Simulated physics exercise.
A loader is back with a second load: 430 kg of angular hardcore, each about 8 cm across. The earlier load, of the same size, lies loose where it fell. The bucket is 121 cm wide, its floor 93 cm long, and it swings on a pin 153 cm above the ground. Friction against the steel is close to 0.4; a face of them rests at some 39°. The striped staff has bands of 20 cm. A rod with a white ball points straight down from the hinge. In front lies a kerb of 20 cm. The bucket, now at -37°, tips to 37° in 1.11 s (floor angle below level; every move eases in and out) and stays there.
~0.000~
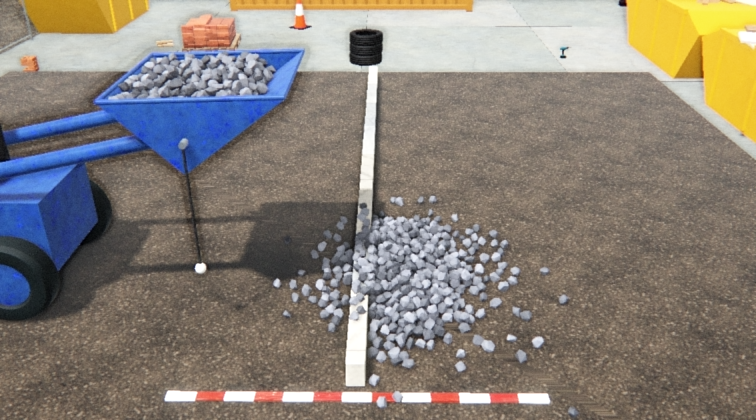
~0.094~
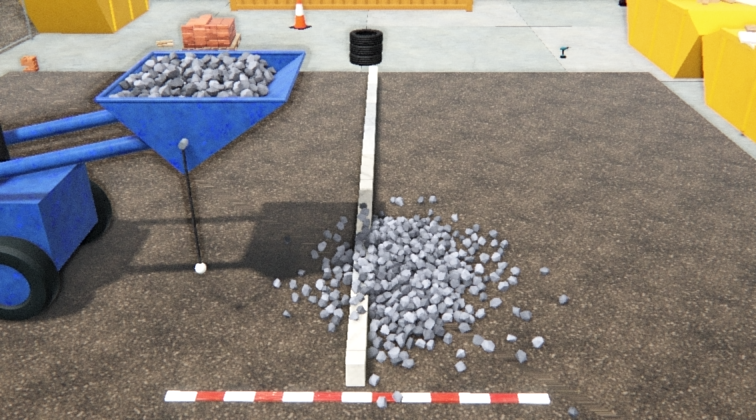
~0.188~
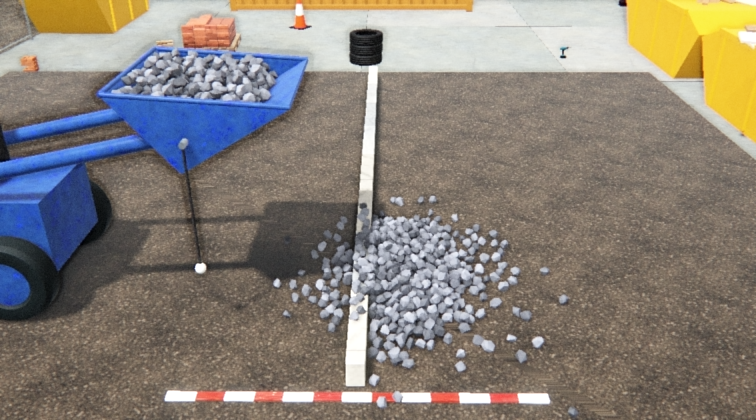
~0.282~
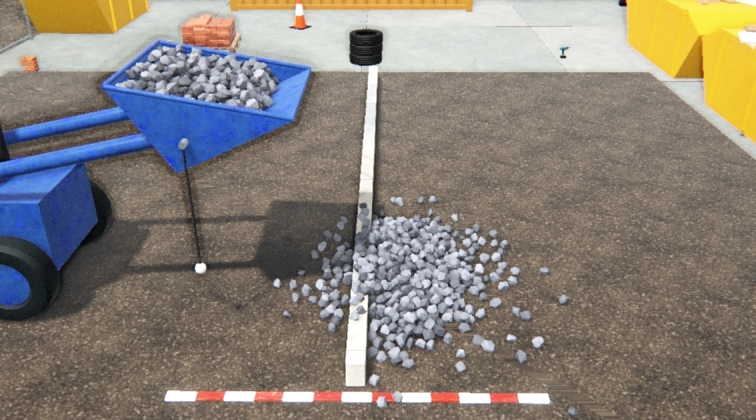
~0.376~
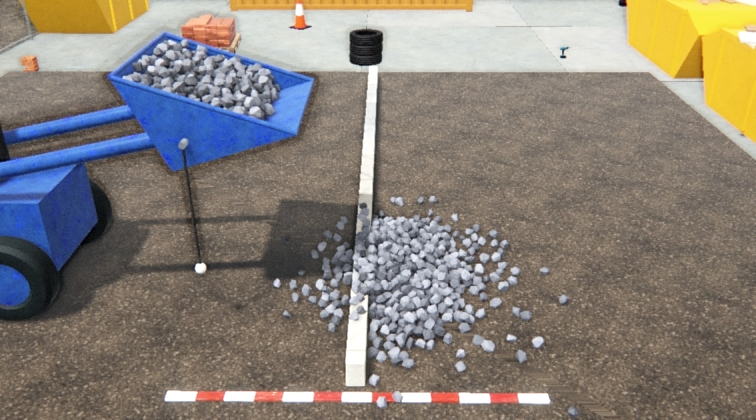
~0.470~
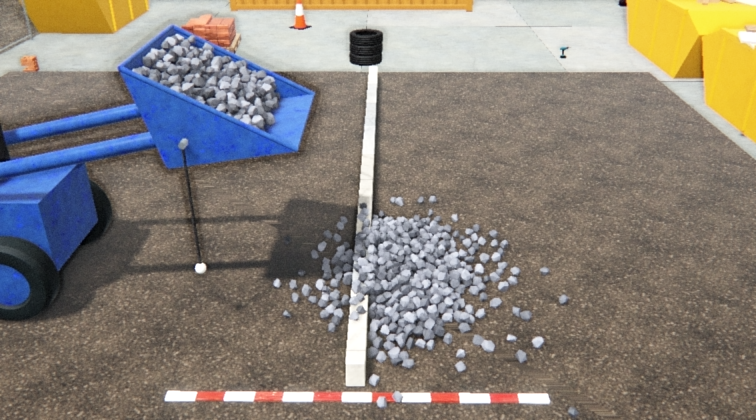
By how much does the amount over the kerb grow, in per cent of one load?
Roughly 9 per cent of a load more.
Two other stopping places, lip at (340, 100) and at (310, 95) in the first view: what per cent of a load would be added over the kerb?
First some 70, then 30 per cent.
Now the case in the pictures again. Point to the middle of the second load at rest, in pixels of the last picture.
Around (331, 263).
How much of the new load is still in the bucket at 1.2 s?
About 80 per cent.
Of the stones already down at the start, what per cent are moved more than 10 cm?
About 0 per cent.
After 0.8 s the floor is at 25°; in per cent of one load, 100 in the bucket, 12 on this side of the kerb, 88 over the kerb; the foremost stones are at (533, 300).
After 1.2 s the floor is at 37°; in per cent of one load, 78 in the bucket, 34 on this side of the kerb, 88 over the kerb; the foremost stones are at (533, 300).
After 1.6 s the floor is at 37°; in per cent of one load, 31 in the bucket, 79 on this side of the kerb, 90 over the kerb; the foremost stones are at (533, 300).
After 4.3 s the floor is at 37°; in per cent of one load, 0 in the bucket, 103 on this side of the kerb, 97 over the kerb; the foremost stones are at (533, 300). Net gain over the kerb, 9.
